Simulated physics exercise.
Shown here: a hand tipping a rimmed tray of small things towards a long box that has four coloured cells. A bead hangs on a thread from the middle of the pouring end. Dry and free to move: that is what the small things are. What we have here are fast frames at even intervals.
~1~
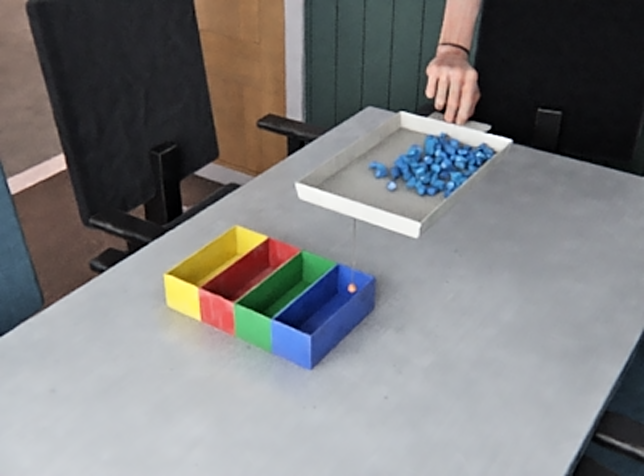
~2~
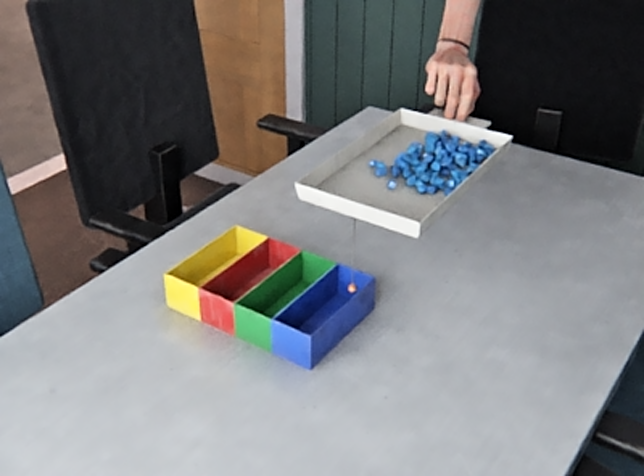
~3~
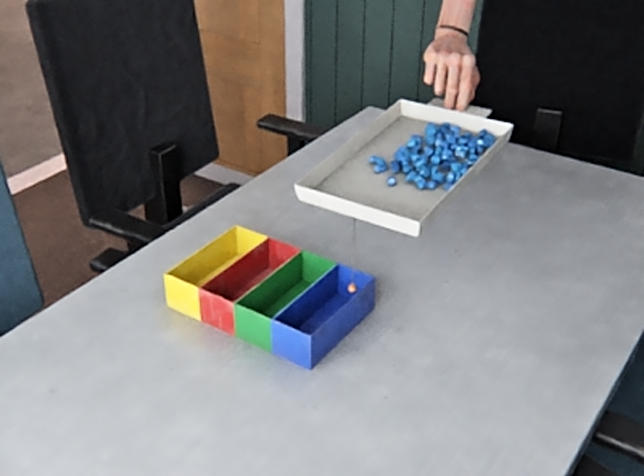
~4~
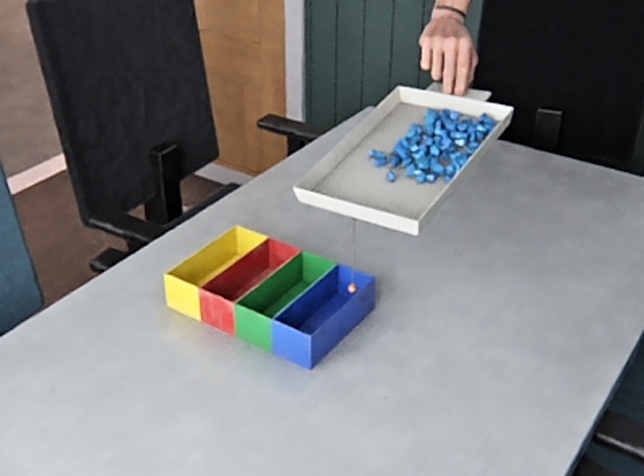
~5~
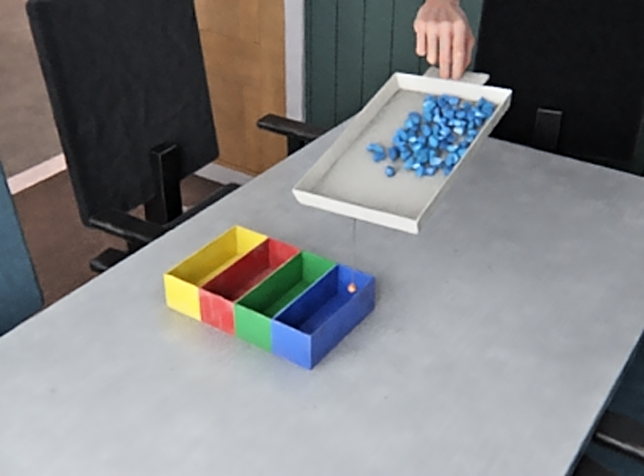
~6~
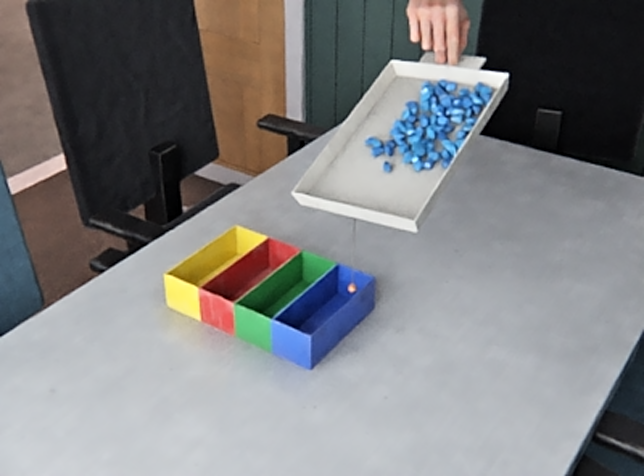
The clip shows a hand gradually raising the far end of a white rimmed tray of small blue stones above a grey table, while the stones shift slightly within it and a box with yellow, red, green and blue cells stays still.
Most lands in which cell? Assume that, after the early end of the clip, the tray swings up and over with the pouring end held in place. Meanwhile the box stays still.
In the green cell.
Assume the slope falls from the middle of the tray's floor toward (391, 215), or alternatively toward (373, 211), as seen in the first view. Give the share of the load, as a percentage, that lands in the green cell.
Shares: 0 %, then 0 %.
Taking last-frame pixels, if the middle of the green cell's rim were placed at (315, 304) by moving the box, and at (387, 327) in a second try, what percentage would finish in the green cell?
It would be roughly 40 per cent, followed by roughly 0 per cent.
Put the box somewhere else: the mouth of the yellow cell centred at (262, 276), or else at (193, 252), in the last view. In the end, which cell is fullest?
That red cell first, the cell in blue second.
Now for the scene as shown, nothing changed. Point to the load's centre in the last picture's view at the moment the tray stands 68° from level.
About (329, 196).
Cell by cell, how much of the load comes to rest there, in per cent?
As percentages, the split is yellow cell 0, then red cell 0, then green cell 50, and finally blue cell 30.
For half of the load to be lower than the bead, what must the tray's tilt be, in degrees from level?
The tilt is near 105° by then.
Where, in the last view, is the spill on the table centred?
About (324, 395) in the last picture.
Soon after the last picture, tray tipped steeply; nearly all on the tray; a small part falling or outside the box.
A little later, tray tipped past a quarter turn; about a third on the tray; about a third in the green cell; a small part in the blue cell; a stray few in the red cell; about a quarter falling or outside the box.
Later still, tray tipped past a quarter turn; about half in the green cell; about a third in the blue cell; a stray few in the red cell; about a quarter falling or outside the box.
At rest, tray tipped past a quarter turn; about half in the green cell; about a third in the blue cell; a stray few in the red cell; none in the yellow cell; about a quarter outside the box.
